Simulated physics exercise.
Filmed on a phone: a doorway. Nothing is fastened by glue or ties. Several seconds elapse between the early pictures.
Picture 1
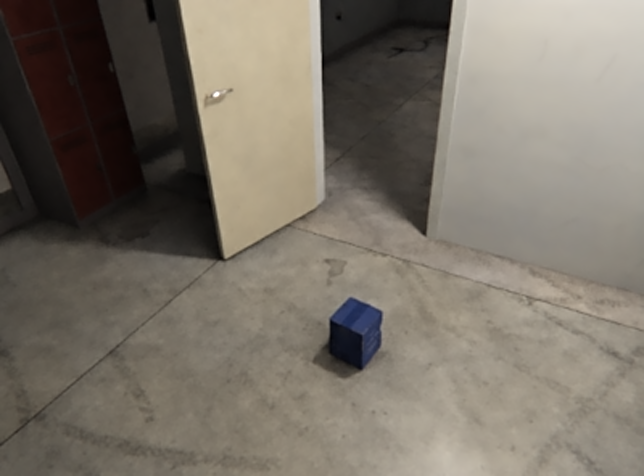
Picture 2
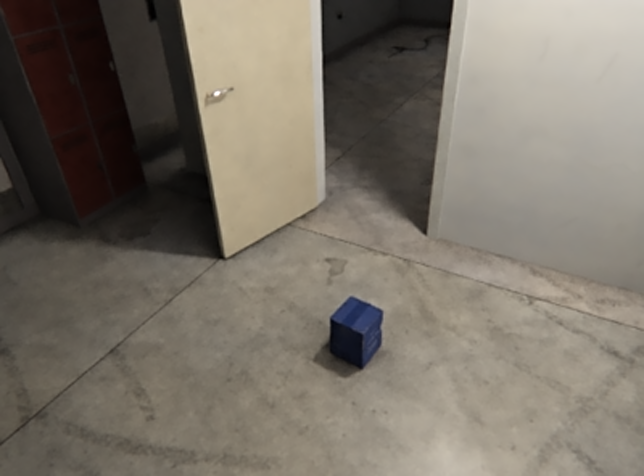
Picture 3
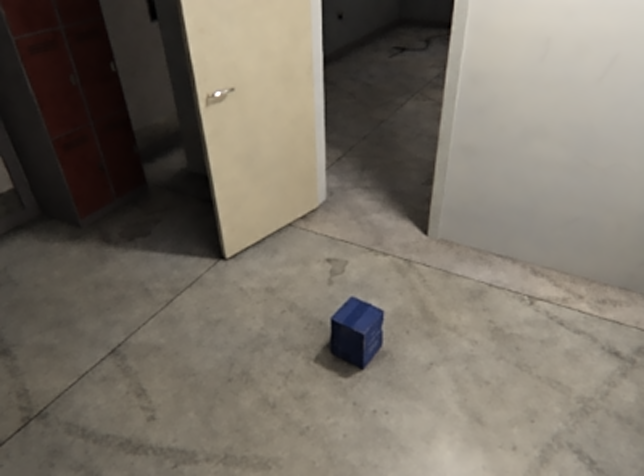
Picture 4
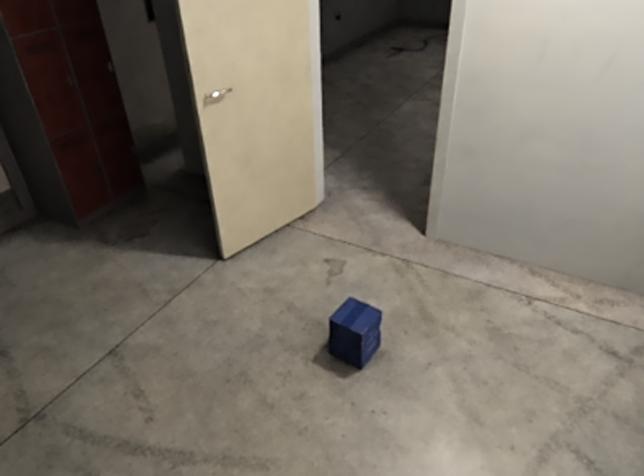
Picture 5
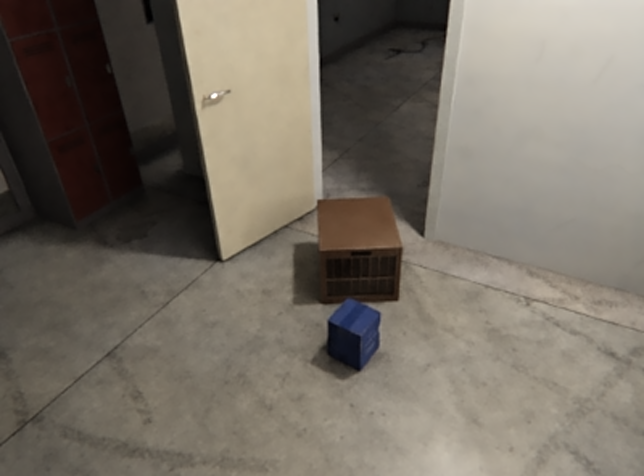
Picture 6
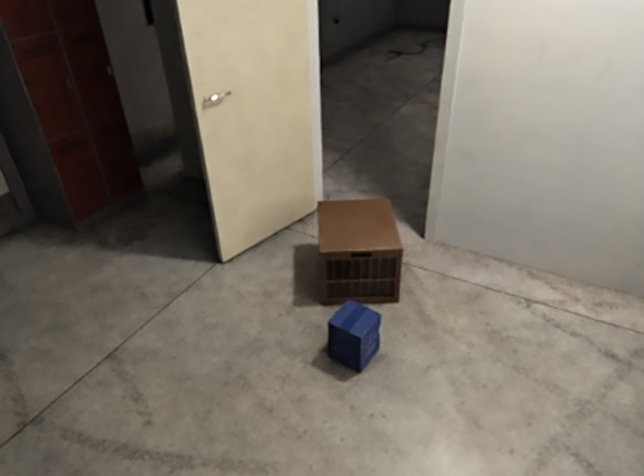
A brown chest appearing behind a small blue box on a concrete floor, while a wide open door stays still.
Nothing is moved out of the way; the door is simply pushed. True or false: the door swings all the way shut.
False - it remains partly open.
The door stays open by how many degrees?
Roughly 60°.
Then, 0.60 s after the last picture, door at 94°.
Then, 1.00 s after the last picture, door at 80°.
Then, 1.40 s after the last picture, door at 63°.
At rest, door at 58°; both in place. Seen from the same camera at the end, brown chest near (358, 250).
